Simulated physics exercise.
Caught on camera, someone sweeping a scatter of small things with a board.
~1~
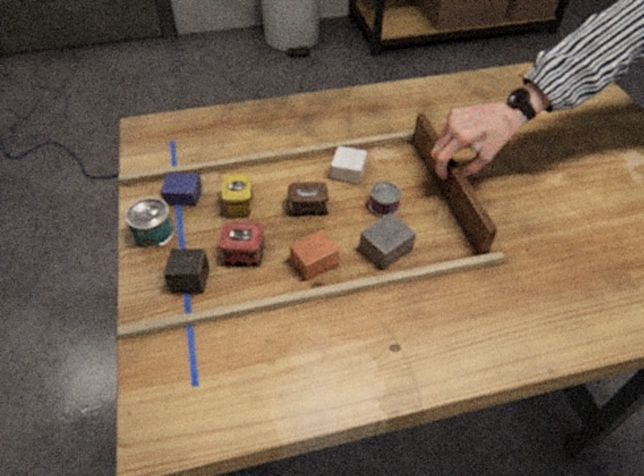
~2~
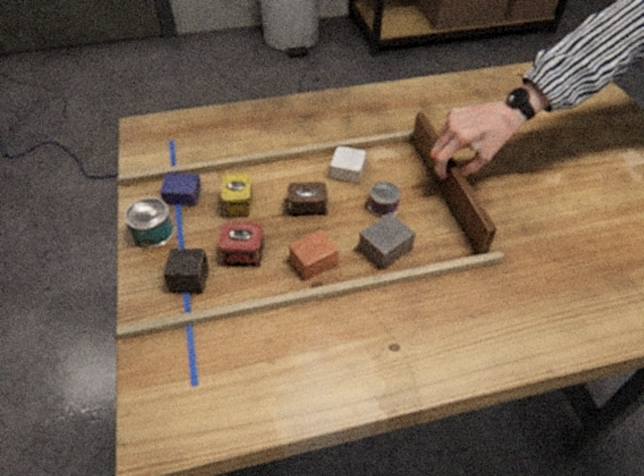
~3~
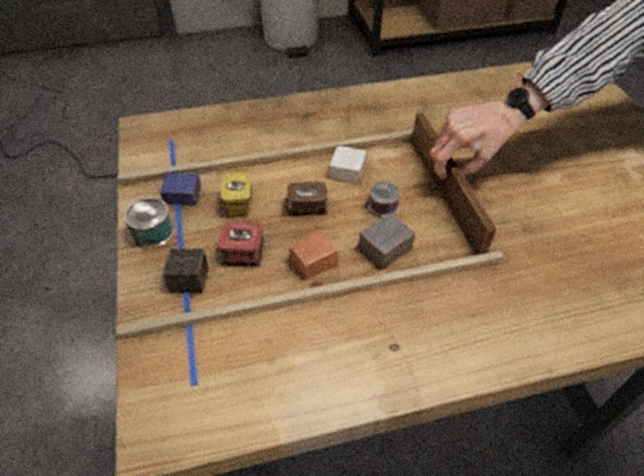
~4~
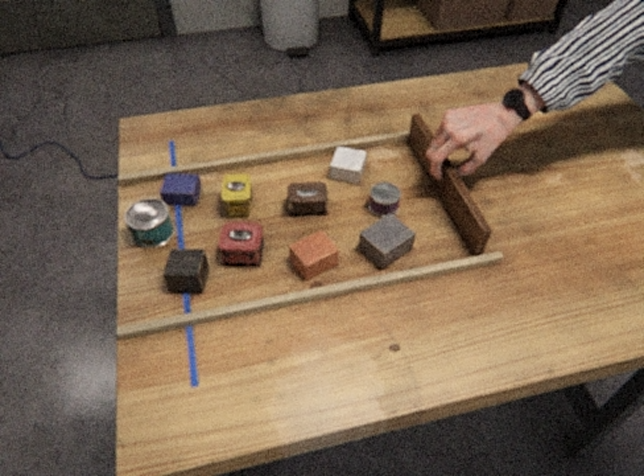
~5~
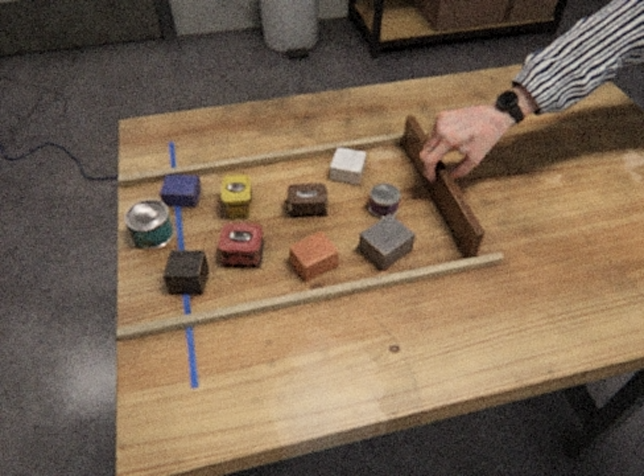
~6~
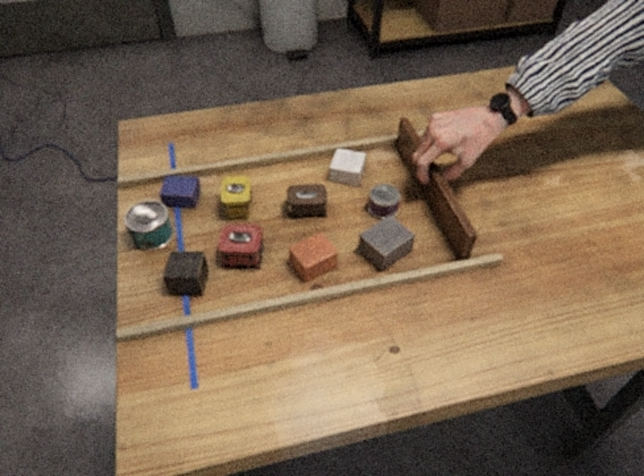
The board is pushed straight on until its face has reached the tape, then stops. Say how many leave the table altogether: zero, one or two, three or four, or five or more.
Outcome: The number that fall off is three or four.
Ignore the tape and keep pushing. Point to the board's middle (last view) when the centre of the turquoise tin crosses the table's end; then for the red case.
For the turquoise tin at (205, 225), for the red case at (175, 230).
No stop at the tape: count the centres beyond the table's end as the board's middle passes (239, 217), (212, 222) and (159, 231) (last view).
Past the end: 0, 1 and 6.
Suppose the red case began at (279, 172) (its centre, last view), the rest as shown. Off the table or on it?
The red case survives.
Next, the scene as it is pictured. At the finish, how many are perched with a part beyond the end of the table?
It comes to 3.
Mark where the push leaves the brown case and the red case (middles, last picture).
The brown case stops around (142, 231); the red case around (121, 255).
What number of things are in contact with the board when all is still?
3 of them.
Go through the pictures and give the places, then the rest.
The first picture shows turquoise tin (151, 223); black block (187, 270); blue block (182, 189); board (450, 179); tape (181, 240).
The second picture shows black block (187, 270); red case (242, 244).
The third picture shows blue block (181, 189); brown case (307, 199).
The fourth picture shows turquoise tin (150, 223); yellow case (238, 195).
The fifth picture shows black block (187, 272); grey block (386, 242).
The sixth picture shows turquoise tin (150, 225); black block (187, 273); blue block (181, 192); board (432, 184); tape (180, 242).
Soon after, none off yet; turquoise tin at rest near (150, 225); black block at rest near (187, 273); blue block at rest near (181, 192).
Then, none off yet; turquoise tin at rest near (150, 225); black block moved about its own width near (166, 280); blue block moved a little near (173, 188).
At rest, the number that fall off is three or four; fallen, blue block, black block and turquoise tin.
